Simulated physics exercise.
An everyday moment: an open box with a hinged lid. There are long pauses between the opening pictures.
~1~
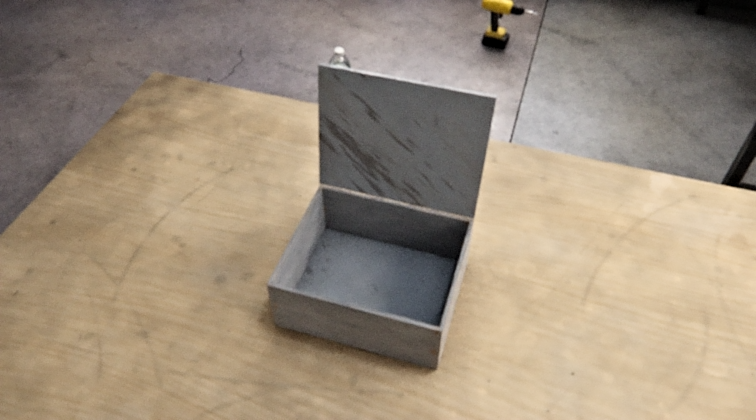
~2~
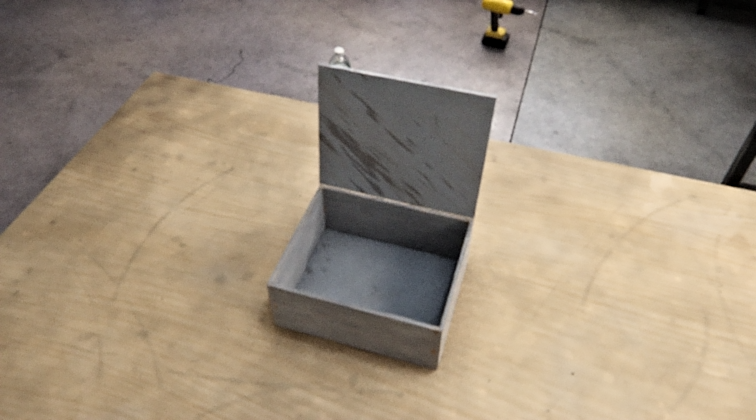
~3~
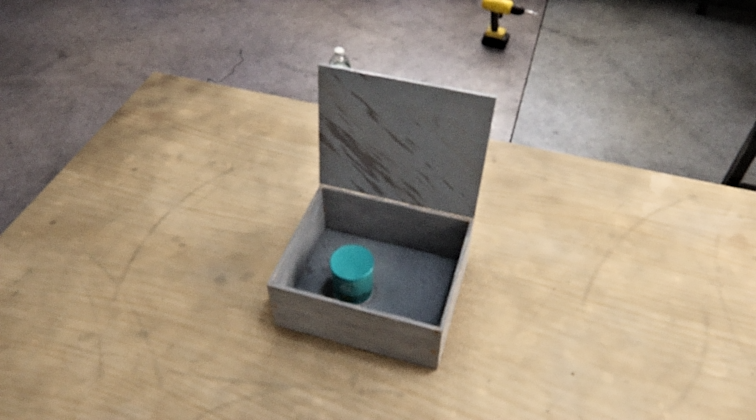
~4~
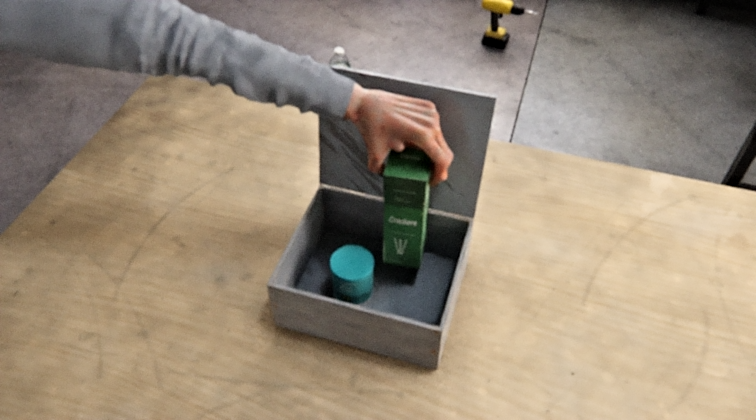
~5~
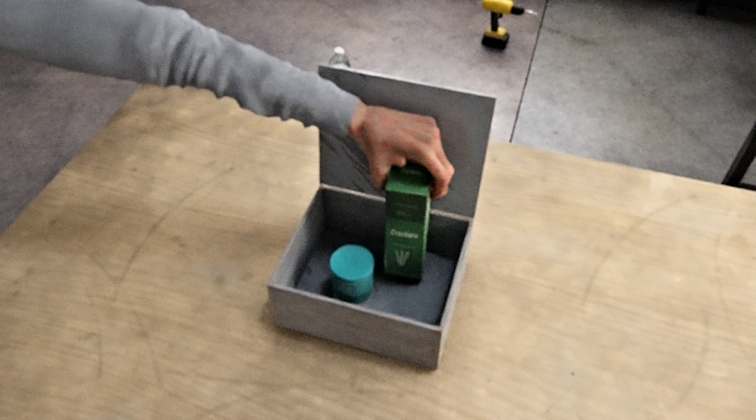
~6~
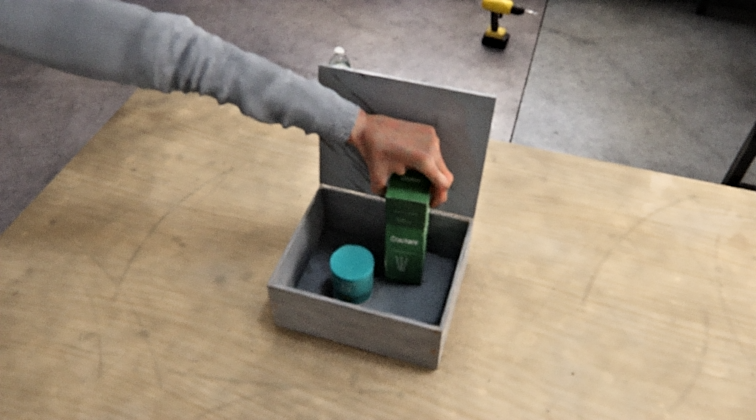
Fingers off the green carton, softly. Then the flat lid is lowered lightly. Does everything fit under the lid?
In the end the lid stays ajar.
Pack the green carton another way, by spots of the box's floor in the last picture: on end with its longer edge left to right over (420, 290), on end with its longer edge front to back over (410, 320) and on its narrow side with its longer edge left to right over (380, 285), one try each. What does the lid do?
In the first case it is held up; in the second case it will not close; in the third case it closes.
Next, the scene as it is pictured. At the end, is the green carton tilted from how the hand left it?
The green carton tips.
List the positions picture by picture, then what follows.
In the first frame, the last thing is not in view yet.
In the second frame, the last thing is not in view yet.
In the third frame, the last thing is not in view yet; turquoise tin (353, 276).
The fourth frame shows still above its spot; green carton (407, 210); turquoise tin (353, 276).
The fifth frame shows still above its spot; green carton (408, 223); turquoise tin (353, 276).
The sixth frame shows put in, still held; green carton (408, 230); turquoise tin (353, 276).
Then, 1.70 s later than the last frame, lid 65° above the rim; green carton tilted by 10° near (406, 237).
Then, 2.20 s later than the last frame, lid 23° above the rim; green carton tilted by 53° near (404, 280).
When it is over, lid 19° above the rim; lying over in the box, green carton; turquoise tin as before. End places, in pixels of the last picture, green carton near (409, 275).
